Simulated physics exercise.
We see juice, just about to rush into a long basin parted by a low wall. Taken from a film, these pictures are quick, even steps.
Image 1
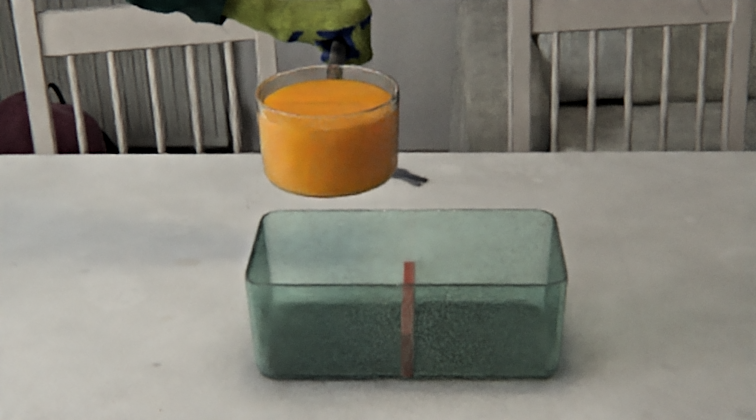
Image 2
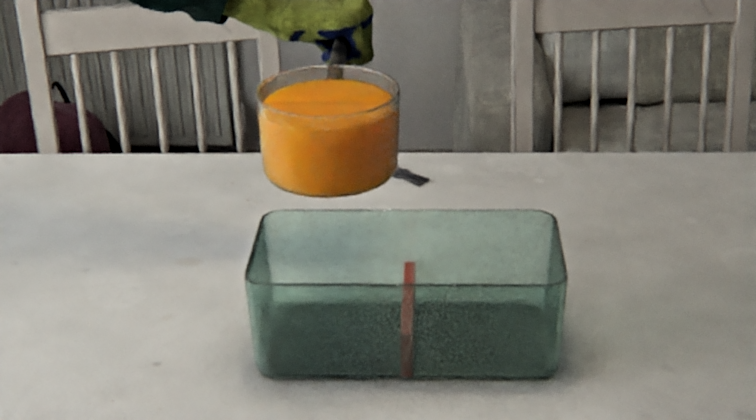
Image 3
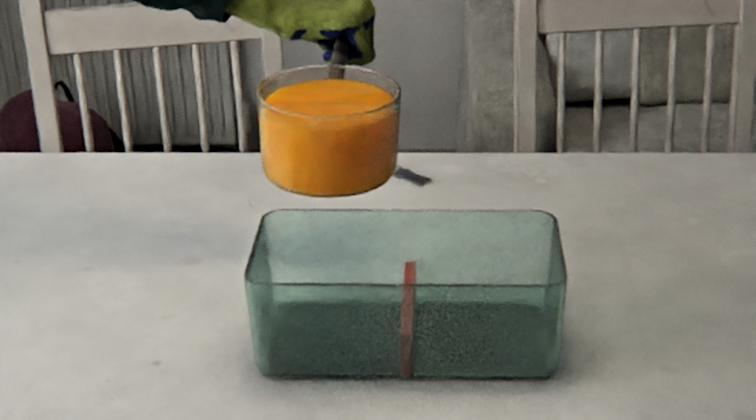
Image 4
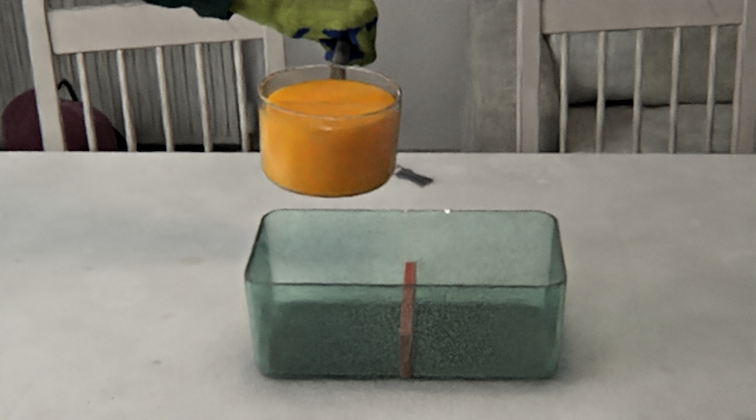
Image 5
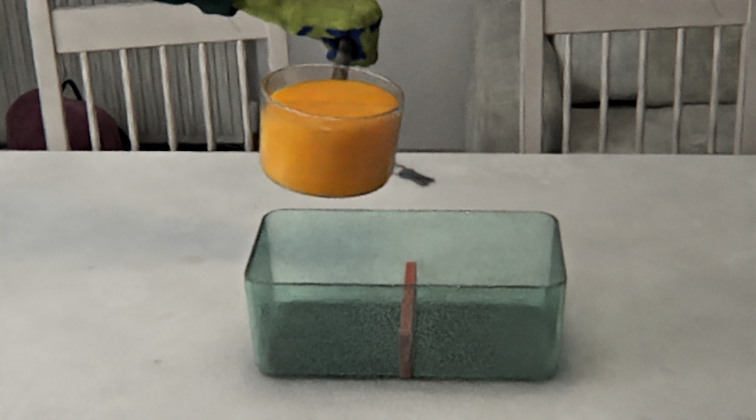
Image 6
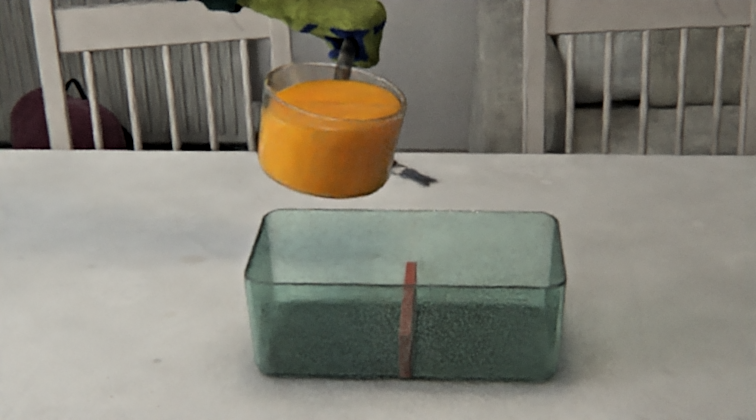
Gloved hand holding a clear round container of orange juice above a divided green glass basin, then slowly tilting it rightward.
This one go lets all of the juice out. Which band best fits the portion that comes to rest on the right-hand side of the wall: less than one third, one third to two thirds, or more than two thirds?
It is more than two thirds.
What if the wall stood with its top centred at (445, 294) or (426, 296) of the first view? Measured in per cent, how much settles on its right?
First try around 70 percent; second try around 80 percent.
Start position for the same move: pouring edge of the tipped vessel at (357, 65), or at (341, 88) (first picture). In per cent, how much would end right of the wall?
In order, roughly 75 percent and 60 percent.
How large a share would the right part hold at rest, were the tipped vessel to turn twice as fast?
I'd put it at some 85 percent.
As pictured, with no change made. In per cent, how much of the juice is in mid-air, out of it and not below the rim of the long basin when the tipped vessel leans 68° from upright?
Around 25 %.
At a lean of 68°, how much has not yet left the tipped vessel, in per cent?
Amount still in: Approx. 60 %.
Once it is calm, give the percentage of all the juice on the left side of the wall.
About 5 per cent.
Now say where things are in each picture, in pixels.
It leans 0°; its right rim is at (398, 92); the juice meets the walls at (261, 101) and (396, 101); the long basin's rim runs from (254, 247) to (560, 247); the wall's top is at (408, 297), in the first picture.
It leans 0°; its right rim is at (398, 92); the juice meets the walls at (262, 101) and (396, 101), in the second picture.
It leans 2°; its right rim is at (399, 94); the juice meets the walls at (263, 100) and (396, 102), in the third picture.
It leans 4°; its right rim is at (401, 97); the juice meets the walls at (264, 100) and (398, 103), in the fourth picture.
It leans 7°; its right rim is at (403, 101); the juice meets the walls at (265, 100) and (399, 102), in the fifth picture.
It leans 11°; its right rim is at (405, 106); the juice meets the walls at (266, 101) and (402, 104), in the sixth picture.
A moment on, the tilt is 68° and 62 per cent is still to pour, 0 is left of the wall and 11 right of it.
Next, the tilt is 104° and 11 per cent is still to pour, 2 is left of the wall and 77 right of it.
Then the tilt is 109° and 0 per cent is still to pour, 5 is left of the wall and 94 right of it.
Later the tilt is 109° and 0 per cent is still to pour, 5 is left of the wall and 95 right of it.
At rest 5 per cent lies left of the wall, 94 right of it and 1 outside.
